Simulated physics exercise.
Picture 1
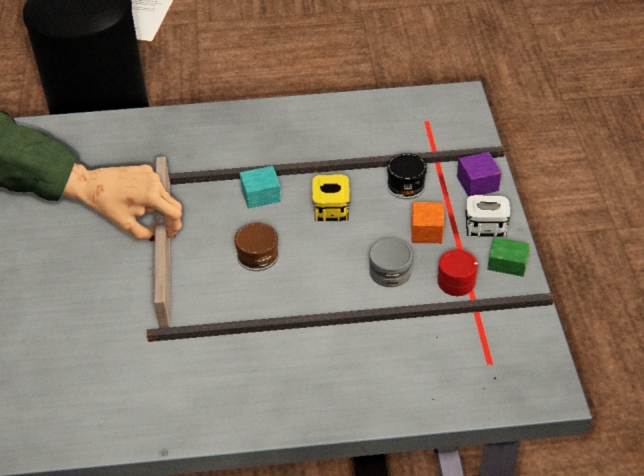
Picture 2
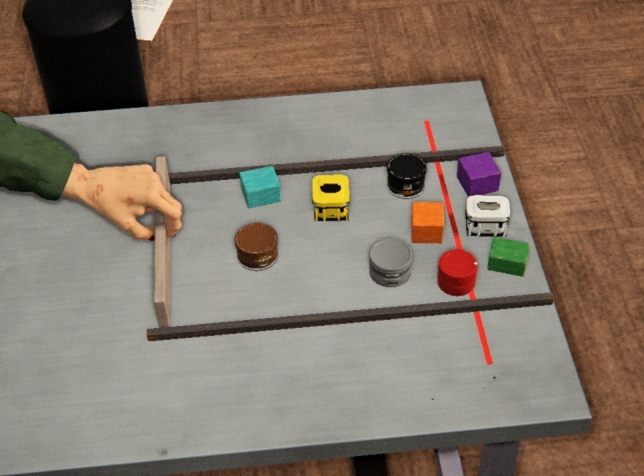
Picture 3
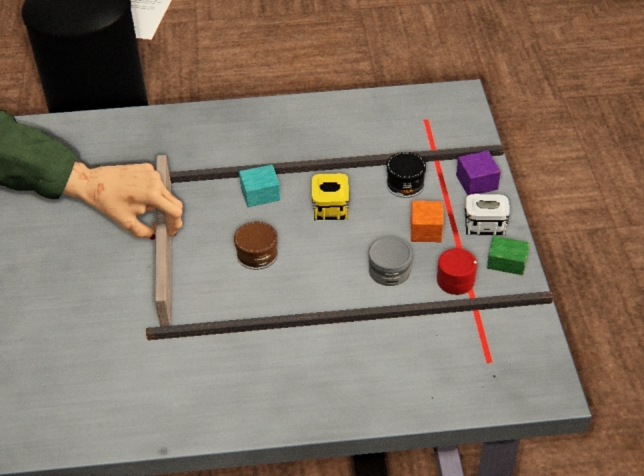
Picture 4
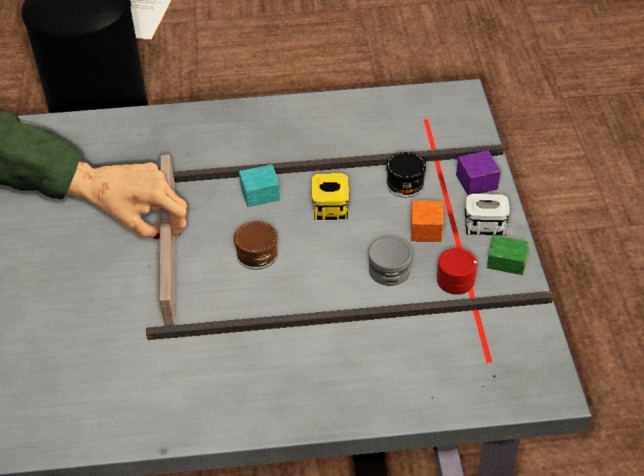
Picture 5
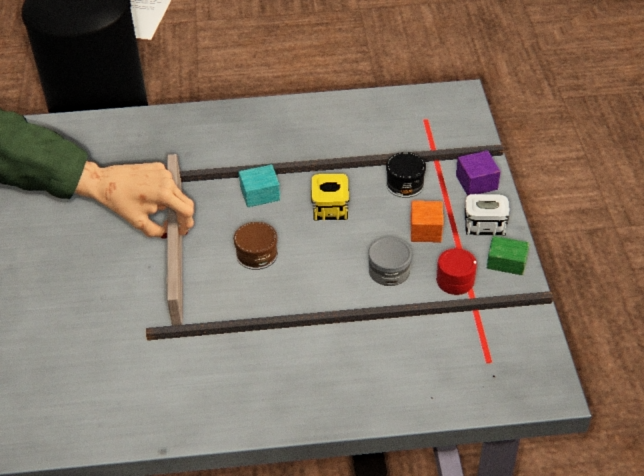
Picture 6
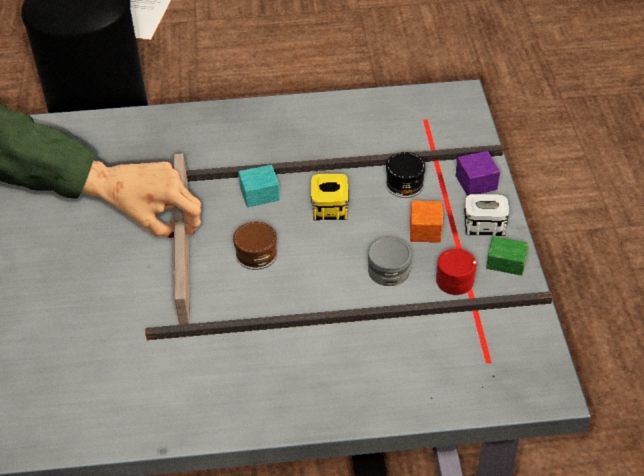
In the video, a hand holds an upright board at the left of a gray table where colored blocks, round containers and small cases lie between two dark rails, then slides the board slightly right while the objects stay still.
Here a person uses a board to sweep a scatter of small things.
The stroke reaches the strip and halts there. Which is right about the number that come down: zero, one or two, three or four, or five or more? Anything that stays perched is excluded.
The right one is one or two.
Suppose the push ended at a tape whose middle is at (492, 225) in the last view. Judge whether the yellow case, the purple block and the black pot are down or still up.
In order, the yellow case keeps its spot, then the purple block goes off the edge, then the black pot goes off the edge.
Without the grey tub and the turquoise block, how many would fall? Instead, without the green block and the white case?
Try one: 1; try two: 1.
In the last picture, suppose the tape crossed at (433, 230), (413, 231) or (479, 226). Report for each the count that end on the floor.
0, 0, 5.
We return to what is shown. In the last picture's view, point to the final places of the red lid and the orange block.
Final spots - red lid (521, 276), orange block (509, 216).
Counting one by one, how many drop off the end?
Counted up, you get 2.
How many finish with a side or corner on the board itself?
Total: 4.
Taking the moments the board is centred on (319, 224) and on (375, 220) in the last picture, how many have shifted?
I get 3 at the one place and 6 at the other.
Soon after, none off yet; green block at rest near (507, 256); purple block at rest near (478, 174); white case at rest near (486, 215).
In the end, the number that fall off is one or two; gone, white case and purple block.
